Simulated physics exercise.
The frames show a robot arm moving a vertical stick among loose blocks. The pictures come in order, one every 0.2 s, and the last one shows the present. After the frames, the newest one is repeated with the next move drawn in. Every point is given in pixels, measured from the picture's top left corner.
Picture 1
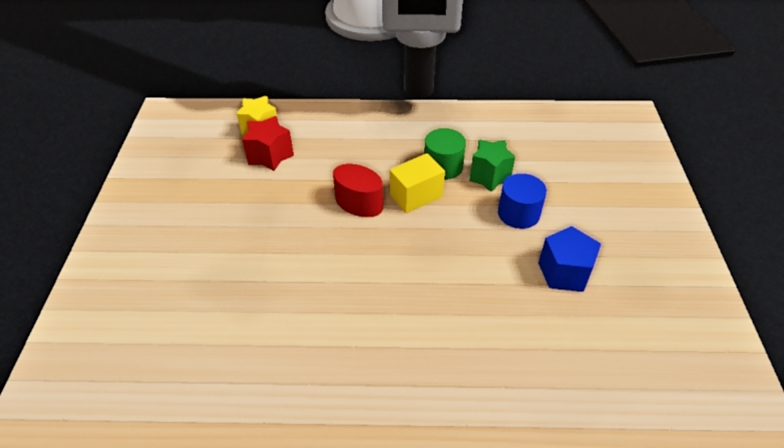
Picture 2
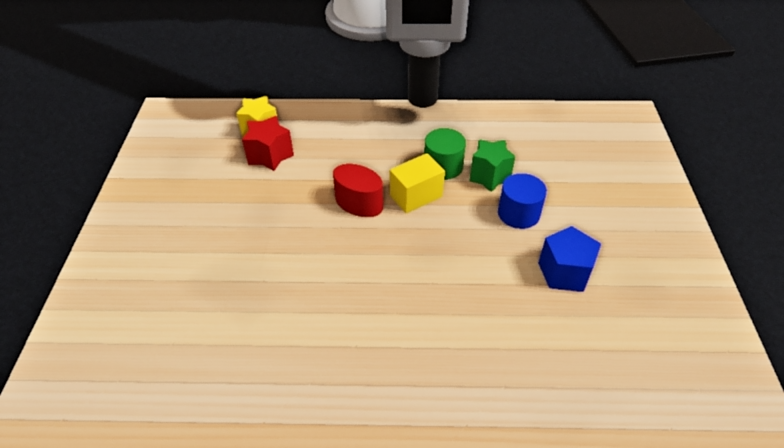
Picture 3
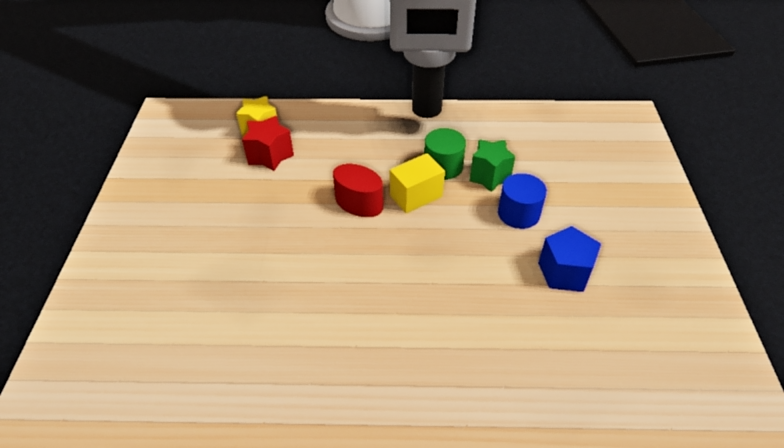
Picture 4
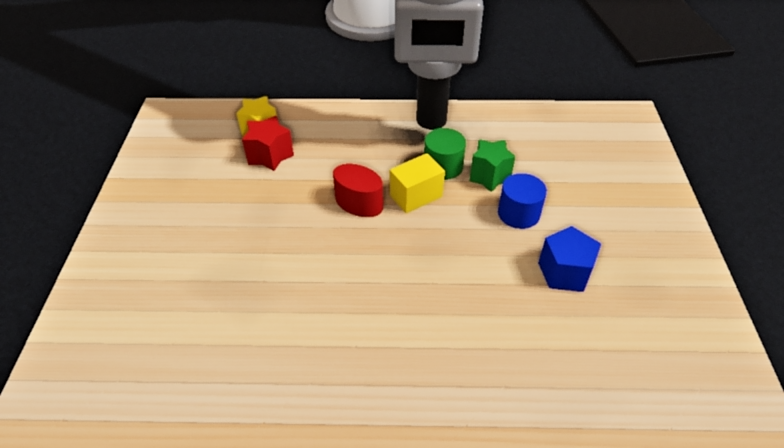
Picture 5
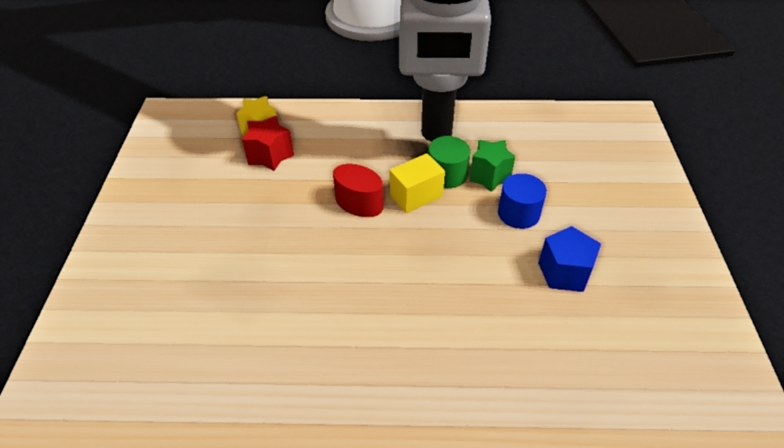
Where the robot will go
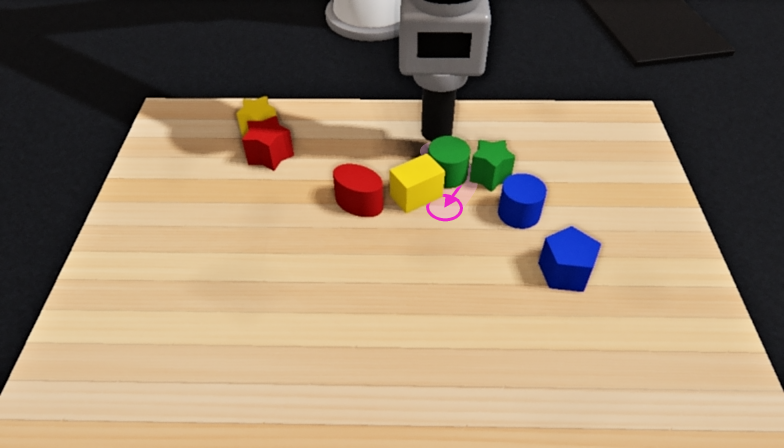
On a light wooden board scattered with colourful blocks, a robot arm moved its dark vertical stick forward from the back edge and nudged the green round block slightly toward the green star.
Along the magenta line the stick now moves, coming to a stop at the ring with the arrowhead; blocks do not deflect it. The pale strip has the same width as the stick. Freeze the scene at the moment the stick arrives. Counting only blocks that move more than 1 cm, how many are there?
Once the path ends, three or more blocks will have shifted.
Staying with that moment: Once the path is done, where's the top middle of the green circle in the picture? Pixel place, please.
Its top middle will sit at (466, 208).
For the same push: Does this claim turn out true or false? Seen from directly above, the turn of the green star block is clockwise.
The statement is false.
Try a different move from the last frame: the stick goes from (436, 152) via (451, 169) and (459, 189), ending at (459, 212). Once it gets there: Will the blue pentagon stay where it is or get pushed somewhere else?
Put simply, it stays right there.
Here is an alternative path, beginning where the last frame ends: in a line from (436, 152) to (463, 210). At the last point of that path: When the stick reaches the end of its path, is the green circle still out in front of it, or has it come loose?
My prediction: In front.
Path on the board, from (436, 152) by way of (454, 168) and (459, 188) to (444, 207).
What follows on the original path. One third of the way, stick (456, 149); green circle (463, 167); green star block (499, 154), turned 30° anticlockwise.
Two thirds of the way, stick (461, 169); green circle (467, 189); green star block (504, 158), turned 50° anticlockwise.
At the end, stick (446, 189); yellow rectangular block (406, 177), turned 35° clockwise; green circle (466, 208); green star block (504, 158), turned 50° anticlockwise; blue circle in place.
